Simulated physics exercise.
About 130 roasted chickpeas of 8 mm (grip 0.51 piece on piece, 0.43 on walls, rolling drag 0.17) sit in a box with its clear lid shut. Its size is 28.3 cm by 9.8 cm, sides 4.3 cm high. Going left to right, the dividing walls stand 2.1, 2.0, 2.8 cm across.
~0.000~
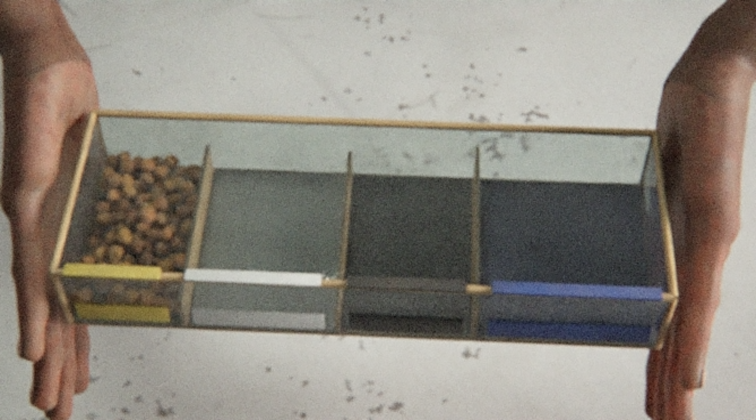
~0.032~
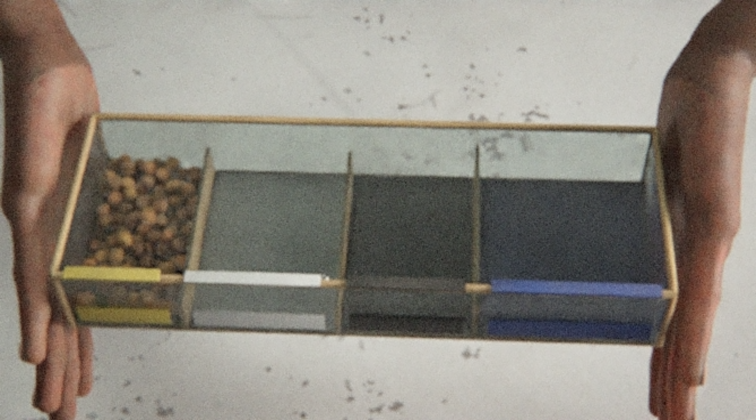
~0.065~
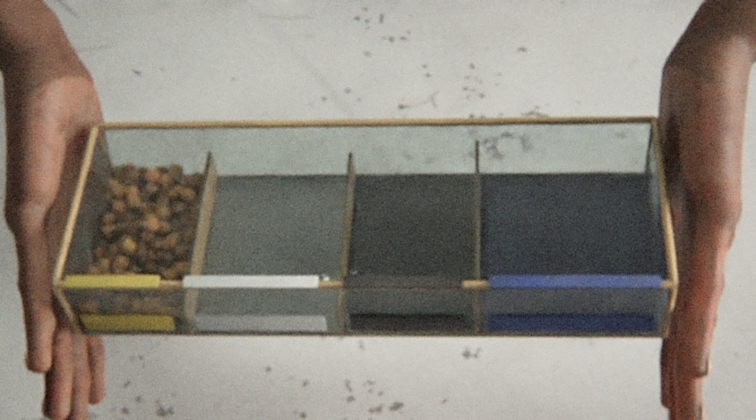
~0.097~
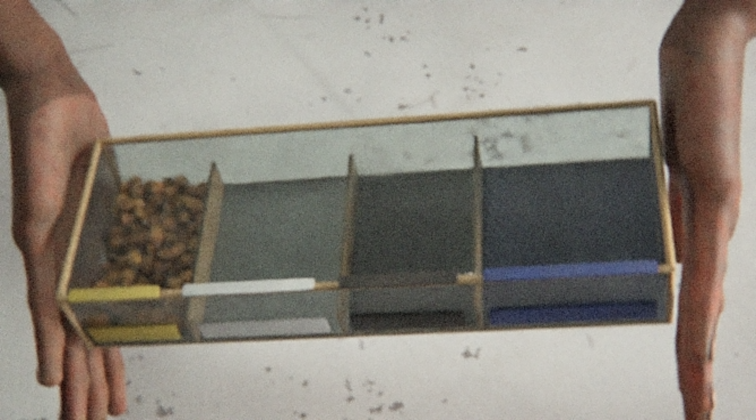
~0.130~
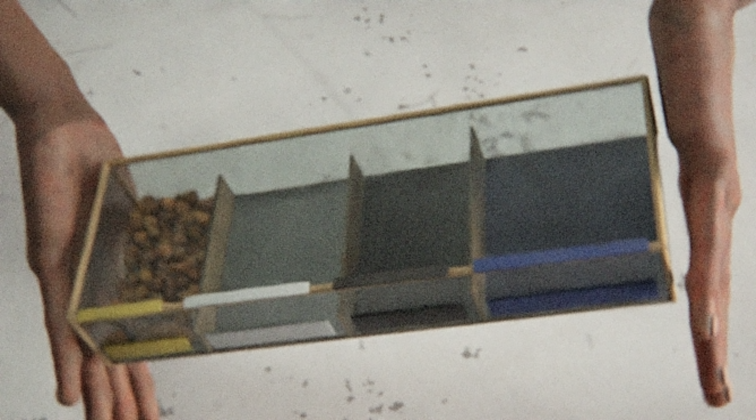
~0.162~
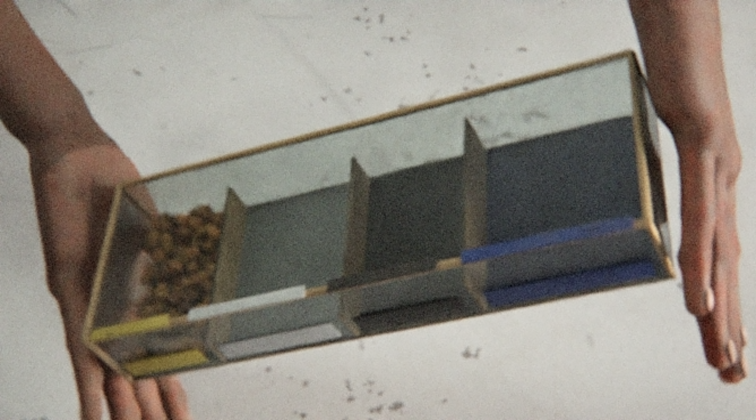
Two hands hold a clear divided box of brown chickpeas and tilt its left side down.
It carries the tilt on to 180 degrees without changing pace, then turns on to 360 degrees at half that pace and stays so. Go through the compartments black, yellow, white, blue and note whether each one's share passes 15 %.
Black stays at or below it, yellow stays at or below it, white stays at or below it, blue passes it.
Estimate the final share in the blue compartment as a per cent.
Share: Approx. 100 %.
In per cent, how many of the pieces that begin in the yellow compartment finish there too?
I'd say around 0 per cent.
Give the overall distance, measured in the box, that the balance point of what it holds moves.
23.5 cm.
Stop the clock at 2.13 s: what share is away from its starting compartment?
At that moment, somewhere around 100 percent.
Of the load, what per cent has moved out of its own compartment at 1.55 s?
At that moment, I'd say around 100 percent.
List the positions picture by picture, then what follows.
In the first picture, box at (360, 290); tilt 0 degrees; yellow 100 %.
In the second picture, box at (360, 290); tilt 1 degrees.
In the third picture, box at (358, 290); tilt 4 degrees; low side left.
In the fourth picture, box at (354, 290); tilt 9 degrees; low side left.
In the fifth picture, box at (350, 291); tilt 17 degrees; low side left.
In the sixth picture, box at (345, 292); tilt 24 degrees; low side left; yellow 100 %. It turns about 235 degrees a second.
After 0.92 s, tilt 179 degrees; yellow 100 %; middle of all pieces near (629, 238).
After 1.55 s, tilt 109 degrees; black 10 %, blue 90 %; middle of all pieces near (316, 344).
After 2.13 s, tilt 40 degrees; blue 100 %; middle of all pieces near (550, 330).
After 2.68 s, tilt 0 degrees; blue 100 %; middle of all pieces near (620, 249).
At rest (3.7 s), black 0 %, yellow 0 %, white 0 %, blue 100 %.
